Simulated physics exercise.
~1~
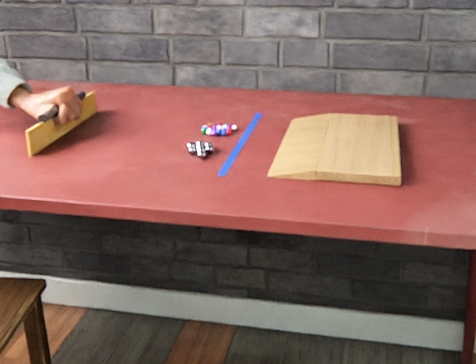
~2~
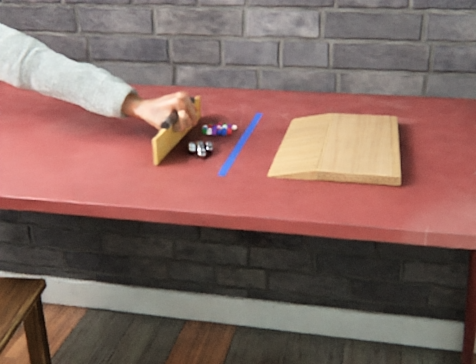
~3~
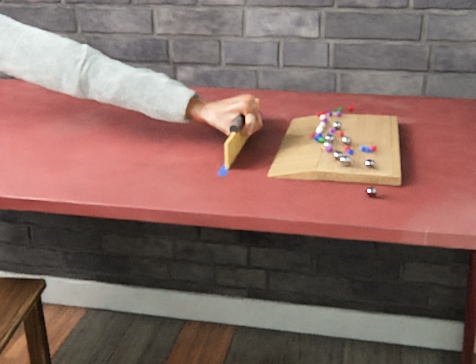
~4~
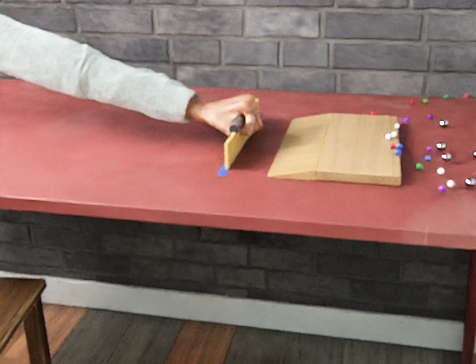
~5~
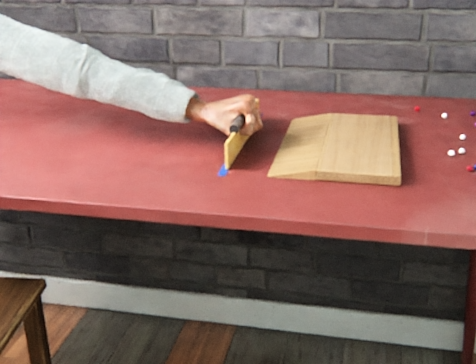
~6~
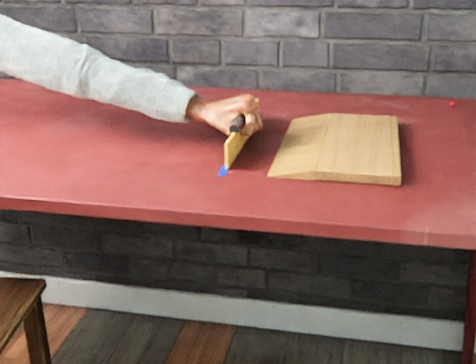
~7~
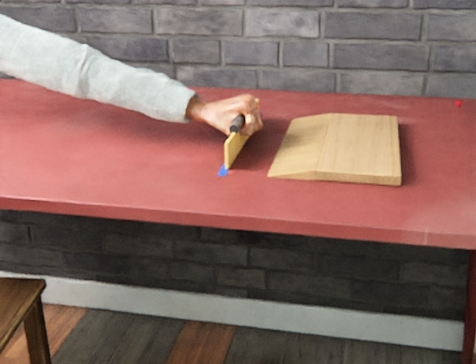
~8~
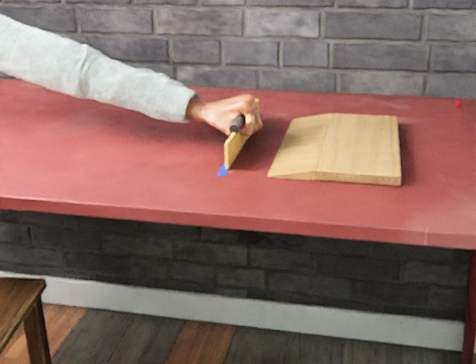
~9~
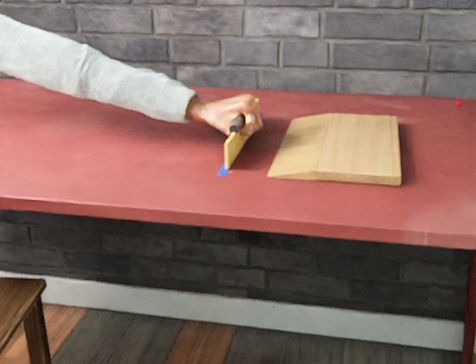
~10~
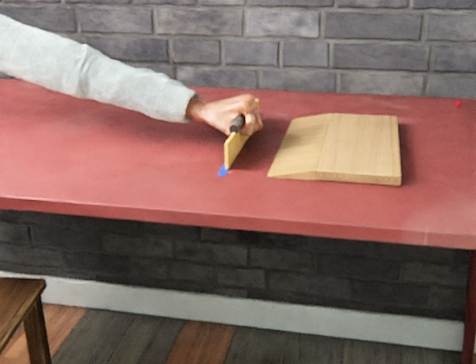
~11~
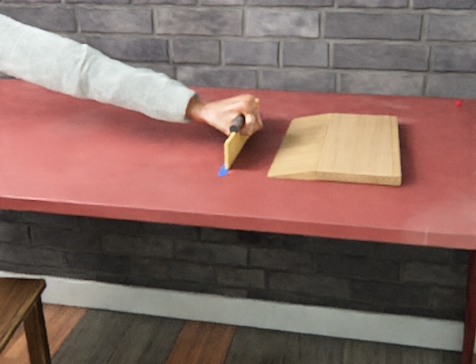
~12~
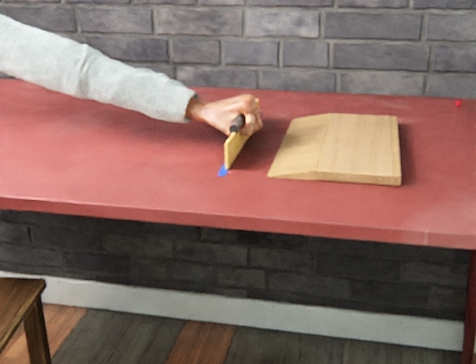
The video shows a hand pushing a wooden scraper rightward along a red table into two clusters of small colourful items and stopping at blue tape, while the items slide on over a low wooden wedge and scatter rightward until nearly all have left view, with the scraper still held at the tape.
